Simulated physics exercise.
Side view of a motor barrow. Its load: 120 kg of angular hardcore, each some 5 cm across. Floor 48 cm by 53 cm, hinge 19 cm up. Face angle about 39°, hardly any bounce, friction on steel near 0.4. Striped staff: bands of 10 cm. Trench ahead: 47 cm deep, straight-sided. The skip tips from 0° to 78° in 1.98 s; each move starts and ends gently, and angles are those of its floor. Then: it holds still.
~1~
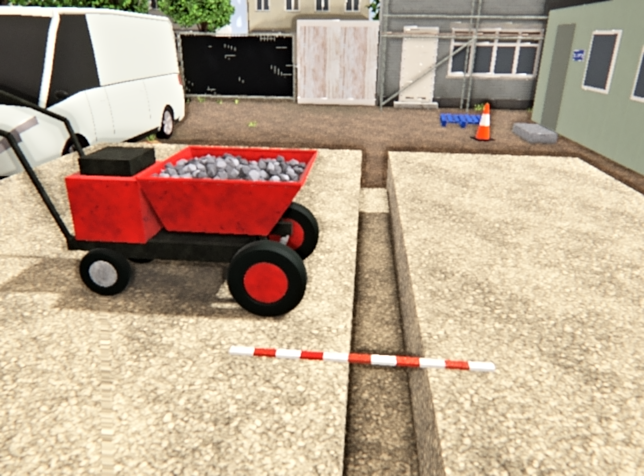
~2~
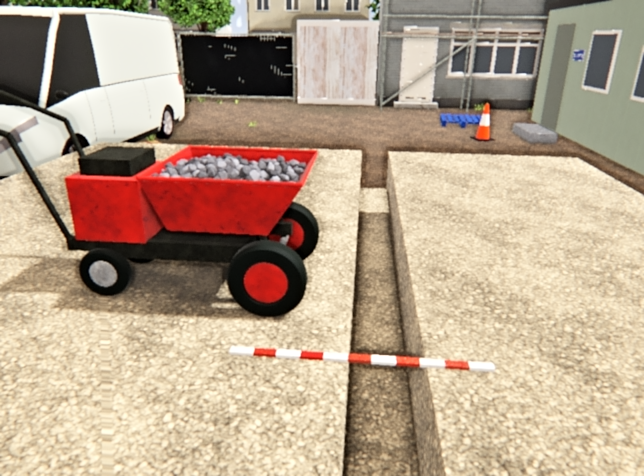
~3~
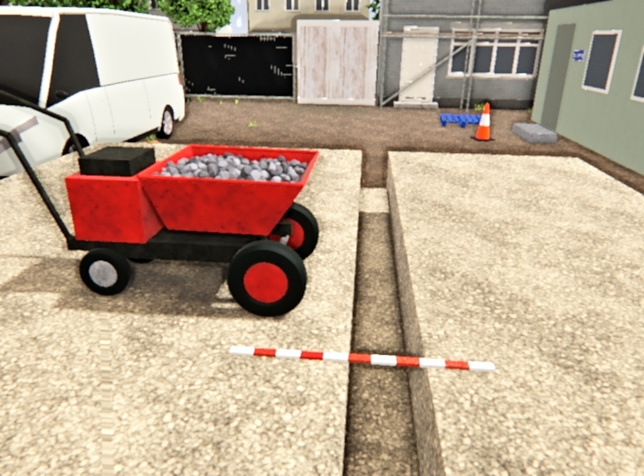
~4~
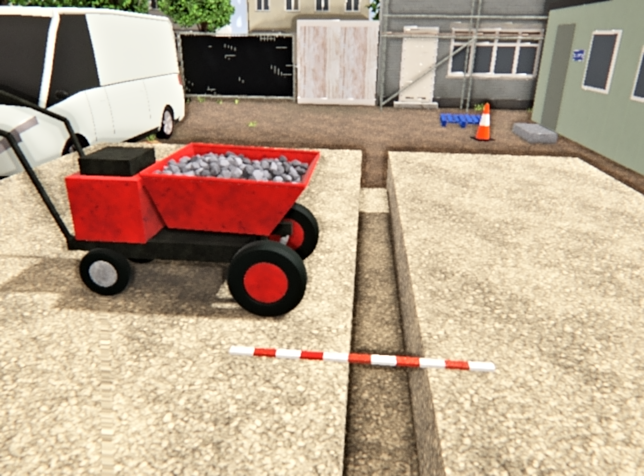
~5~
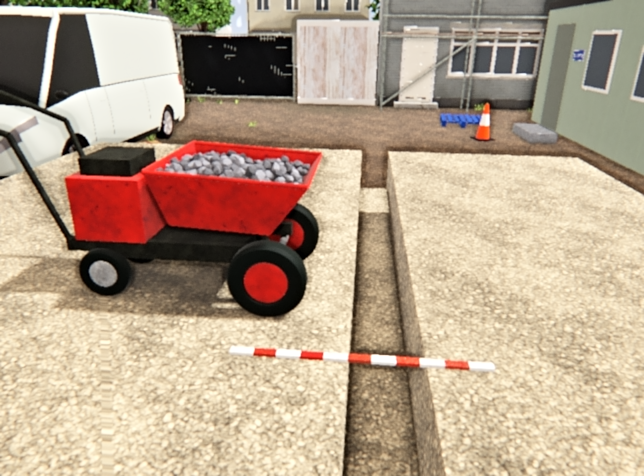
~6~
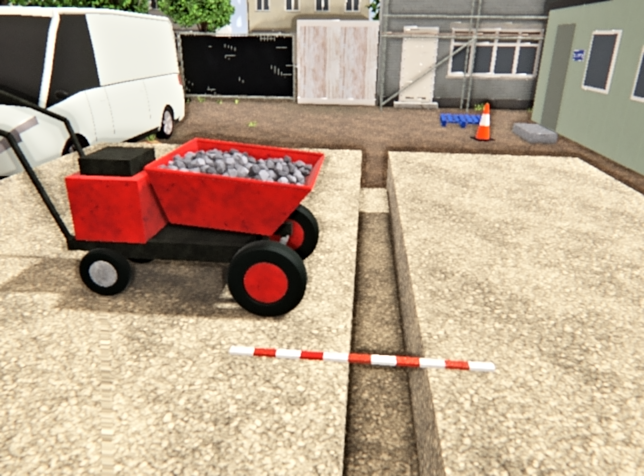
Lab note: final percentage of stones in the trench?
Approx. 94 %.
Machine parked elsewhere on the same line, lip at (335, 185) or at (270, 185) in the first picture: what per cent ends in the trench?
About 25 per cent first, then about 100 per cent.
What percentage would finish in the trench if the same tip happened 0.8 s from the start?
I'd put it at roughly 80 per cent.
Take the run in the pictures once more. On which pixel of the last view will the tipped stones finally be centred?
Resting centre: About (386, 349).
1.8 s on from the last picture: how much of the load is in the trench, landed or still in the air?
By that moment, roughly 45 per cent of the load.
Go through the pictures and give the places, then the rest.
Lip at (302, 185), floor tilted 0°, highest stones at (240, 163), in the first picture.
Lip at (302, 185), floor tilted 0°, highest stones at (238, 163), in the second picture.
The skip is at 1°, its lip at (303, 186); the top of the load is at (230, 162), in the third picture.
The skip is at 2°, its lip at (305, 186); the top of the load is at (232, 162), in the fourth picture.
The skip is at 3°, its lip at (308, 188); the top of the load is at (226, 160), in the fifth picture.
Lip at (311, 189), floor tilted 5°, highest stones at (215, 158), in the sixth picture.
Then, 1.2 s after the last picture the floor is at 66°, 98 % in the skip, 2 % in the trench; the foremost stones are at (405, 325).
Then, 1.8 s after the last picture the floor is at 78°, 52 % in the skip, 43 % in the trench, 5 % past the trench; the foremost stones are at (465, 291).
Then, 2.1 s after the last picture the floor is at 78°, 29 % in the skip, 65 % in the trench, 6 % past the trench; the foremost stones are at (473, 293).
Then, 4.1 s after the last picture the floor is at 78°, 0 % in the skip, 94 % in the trench, 6 % past the trench; the foremost stones are at (473, 293).
